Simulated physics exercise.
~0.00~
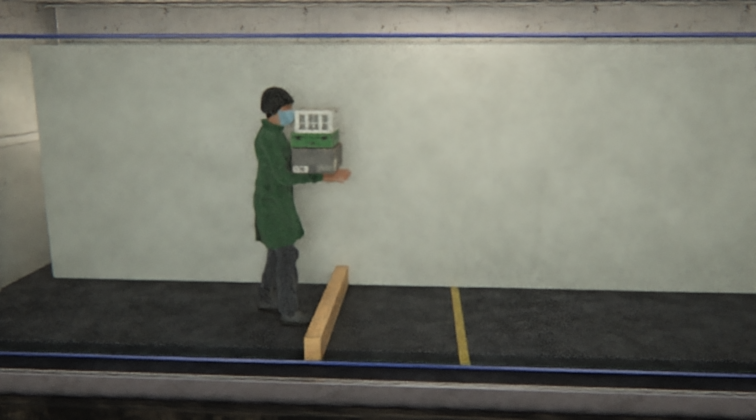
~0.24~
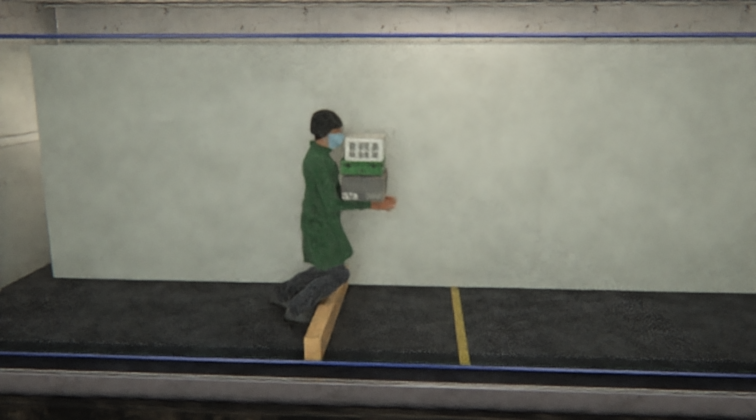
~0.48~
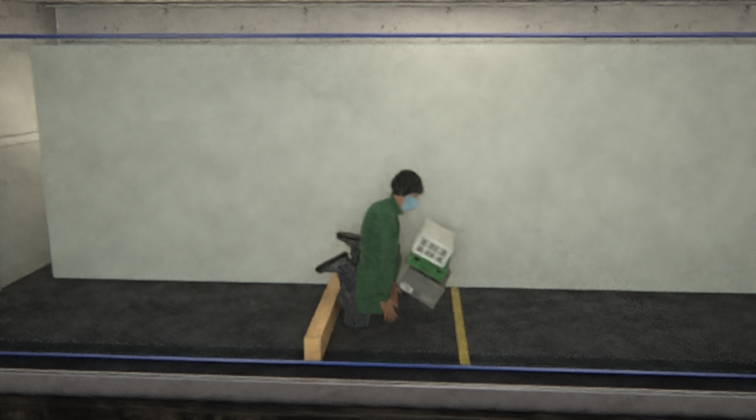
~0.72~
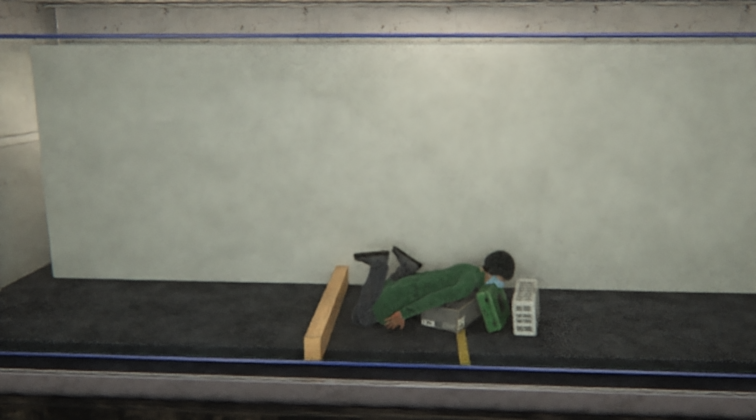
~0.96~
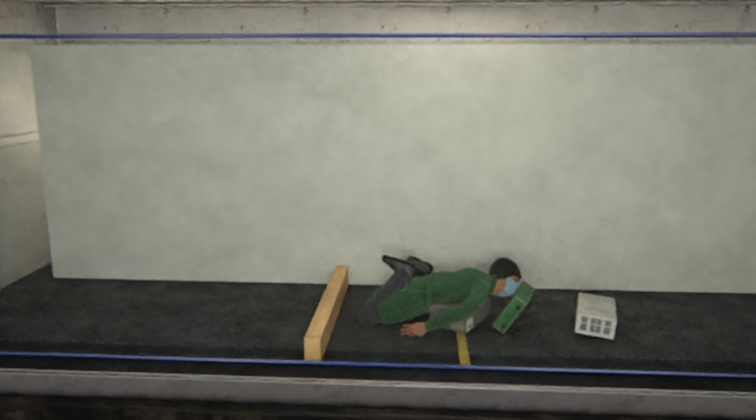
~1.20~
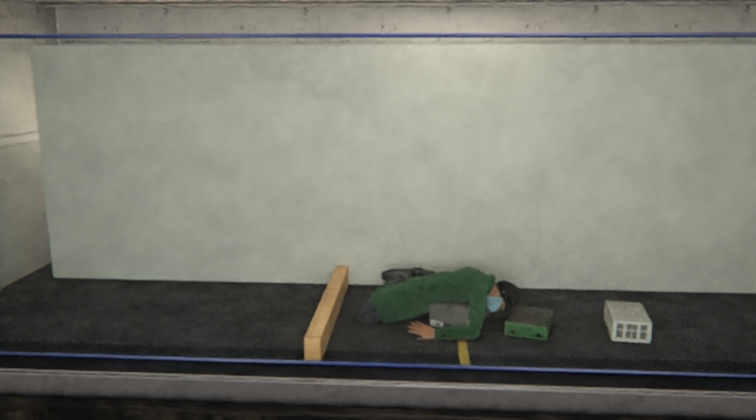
A green-coated person carrying three boxes trips over a beam and ends up lying among them.
